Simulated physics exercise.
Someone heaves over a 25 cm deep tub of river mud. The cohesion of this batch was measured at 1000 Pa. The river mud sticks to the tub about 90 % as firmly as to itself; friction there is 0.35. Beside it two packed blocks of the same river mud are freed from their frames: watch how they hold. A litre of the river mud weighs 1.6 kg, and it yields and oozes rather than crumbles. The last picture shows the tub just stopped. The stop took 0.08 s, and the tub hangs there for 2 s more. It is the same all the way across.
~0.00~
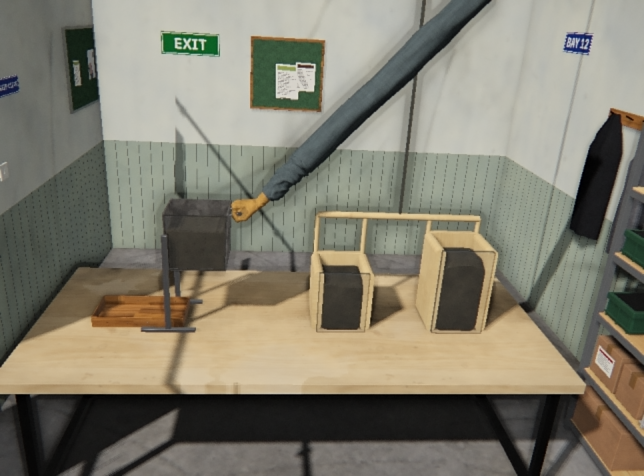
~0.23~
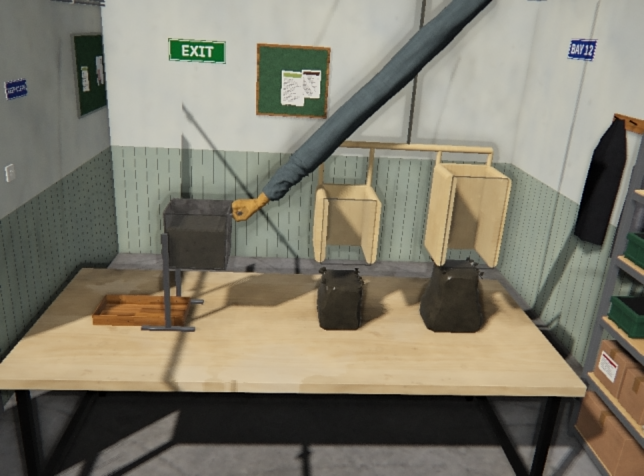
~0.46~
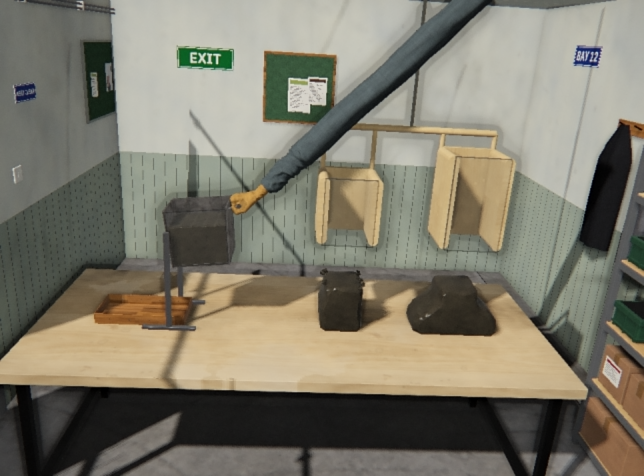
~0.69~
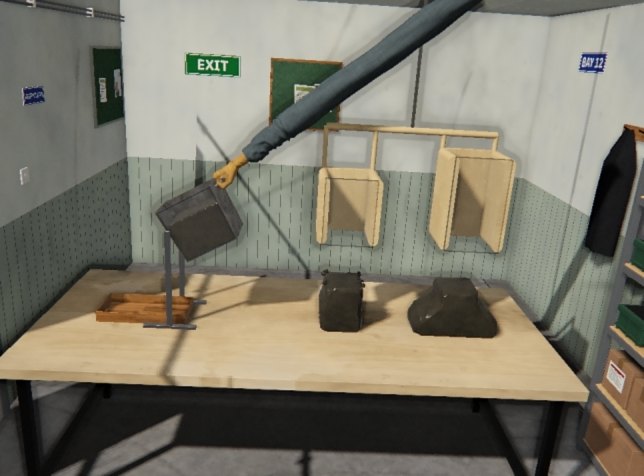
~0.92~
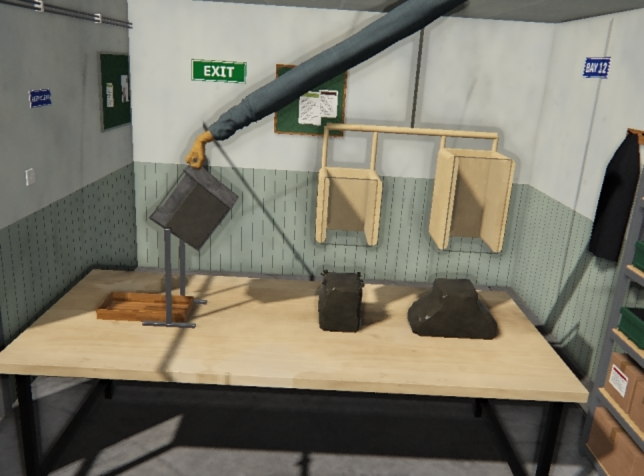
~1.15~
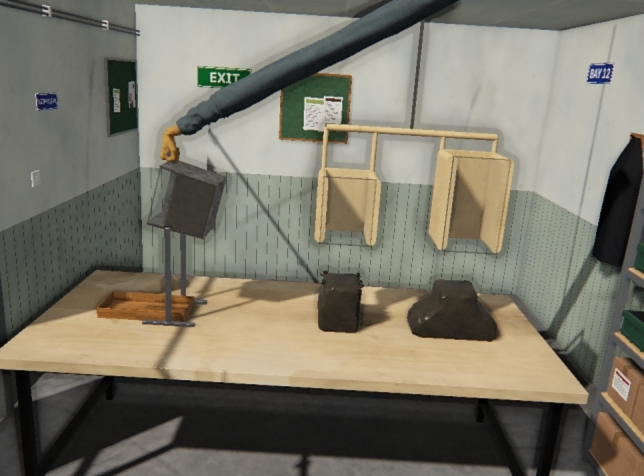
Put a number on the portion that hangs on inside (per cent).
About 100 %.
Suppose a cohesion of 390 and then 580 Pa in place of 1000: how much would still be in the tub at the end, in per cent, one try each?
In that order: 70 %, 100 %.
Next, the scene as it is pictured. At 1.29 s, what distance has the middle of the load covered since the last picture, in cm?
Some 0 cm.
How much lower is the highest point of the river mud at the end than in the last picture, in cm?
Roughly 0 cm.
After 1.29 s, the tub is at 76 degrees and holds 100 %.
After 1.46 s, the tub is at 76 degrees and holds 100 %.
After 1.63 s, the tub is at 76 degrees and holds 100 %.
After 1.80 s, the tub is at 76 degrees and holds 100 %.
After 3.15 s, at the end, the tub is at 76 degrees and holds 100 %.
